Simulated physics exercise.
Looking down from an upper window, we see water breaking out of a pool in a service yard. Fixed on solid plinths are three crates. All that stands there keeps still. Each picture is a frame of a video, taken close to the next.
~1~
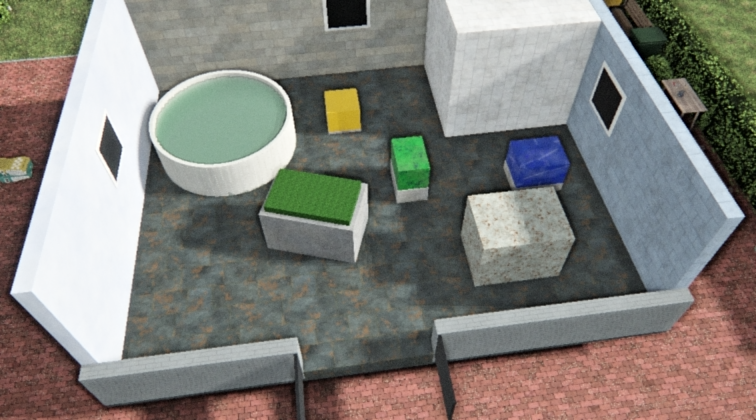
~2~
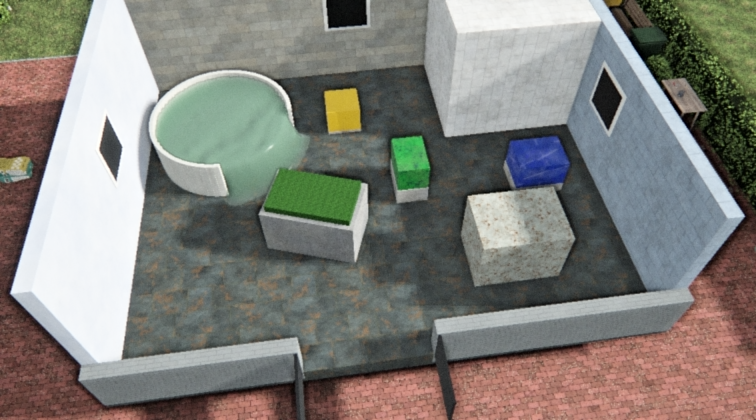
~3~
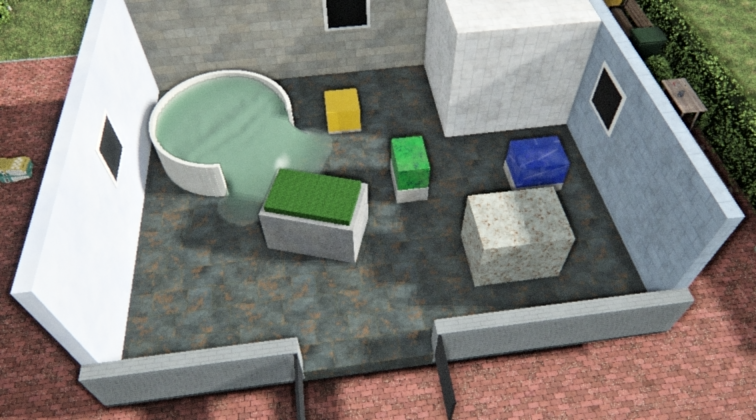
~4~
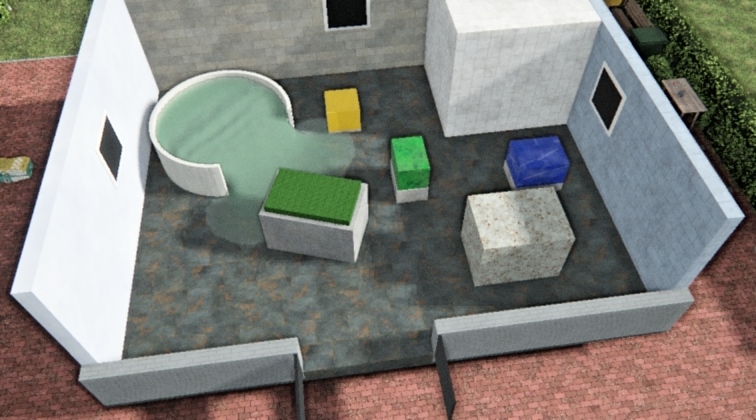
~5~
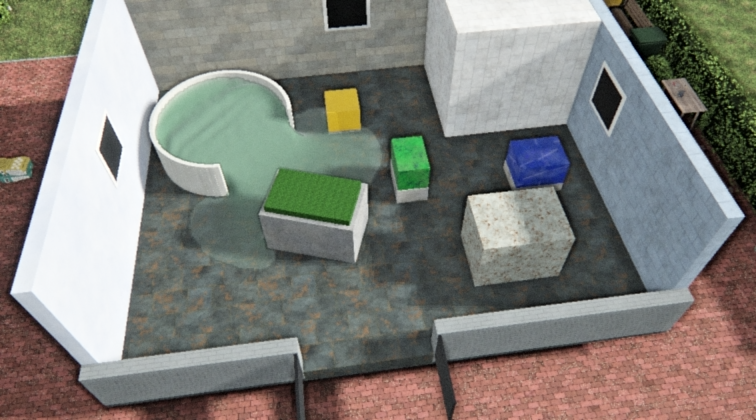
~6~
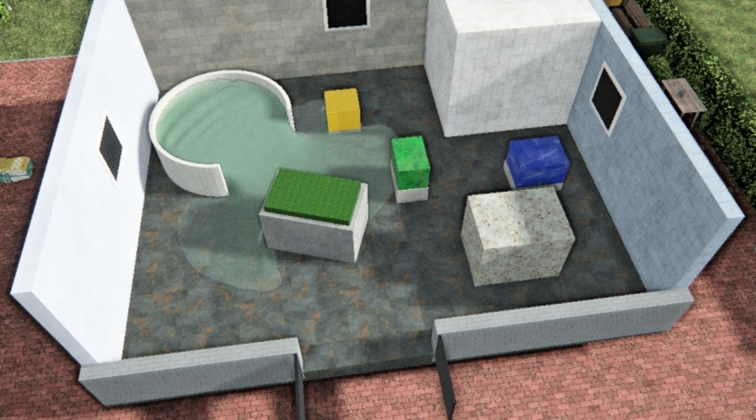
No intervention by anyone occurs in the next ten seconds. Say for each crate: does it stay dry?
Yellow crate: No, it gets wet; green crate: No, it gets wet; blue crate: Yes, it stays dry.
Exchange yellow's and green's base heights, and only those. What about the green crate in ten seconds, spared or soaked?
The green crate gets flooded.
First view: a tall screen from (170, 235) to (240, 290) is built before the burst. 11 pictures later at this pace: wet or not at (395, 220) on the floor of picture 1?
My call: Soaked.
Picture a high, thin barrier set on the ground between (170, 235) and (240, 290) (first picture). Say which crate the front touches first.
My answer: The yellow one.
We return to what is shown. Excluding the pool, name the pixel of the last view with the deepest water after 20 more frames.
Close to (423, 68), I'd say.
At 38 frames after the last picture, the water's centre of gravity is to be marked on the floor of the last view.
That comes out near (337, 194).
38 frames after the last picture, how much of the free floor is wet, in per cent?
That should be about 100 %.
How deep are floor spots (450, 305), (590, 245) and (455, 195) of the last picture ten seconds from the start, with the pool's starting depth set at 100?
I'd say around 8 per cent, then 8 per cent, then 10 per cent.
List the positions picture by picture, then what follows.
The pool at (222, 118) is whole and still, in the first frame.
Water pours out at (274, 166) and has run to (303, 135), in the second frame.
Water pours out at (274, 167) and has run to (325, 135), in the third frame.
Water pours out at (274, 168) and has run to (345, 133), in the fourth frame.
Water pours out at (274, 168) and has run to (259, 266), in the fifth frame.
Water pours out at (274, 168) and has run to (260, 286), in the sixth frame.
A moment on, water covers 35 % of the floor; the yellow crate water round its plinth, the green crate water round its plinth, the blue crate water round its plinth.
Next, water covers 55 % of the floor; the yellow crate water round its plinth, the green crate water round its plinth, the blue crate water round its plinth.
Then, water covers 75 % of the floor; the yellow crate water round its plinth, the green crate water round its plinth, the blue crate water round its plinth.
Later, water covers 100 % of the floor; the yellow crate water round its plinth, the green crate water round its plinth, the blue crate water round its plinth.
In the end, water covers 100 % of the floor; the yellow crate was topped, the green crate was topped, the blue crate stayed above the water.
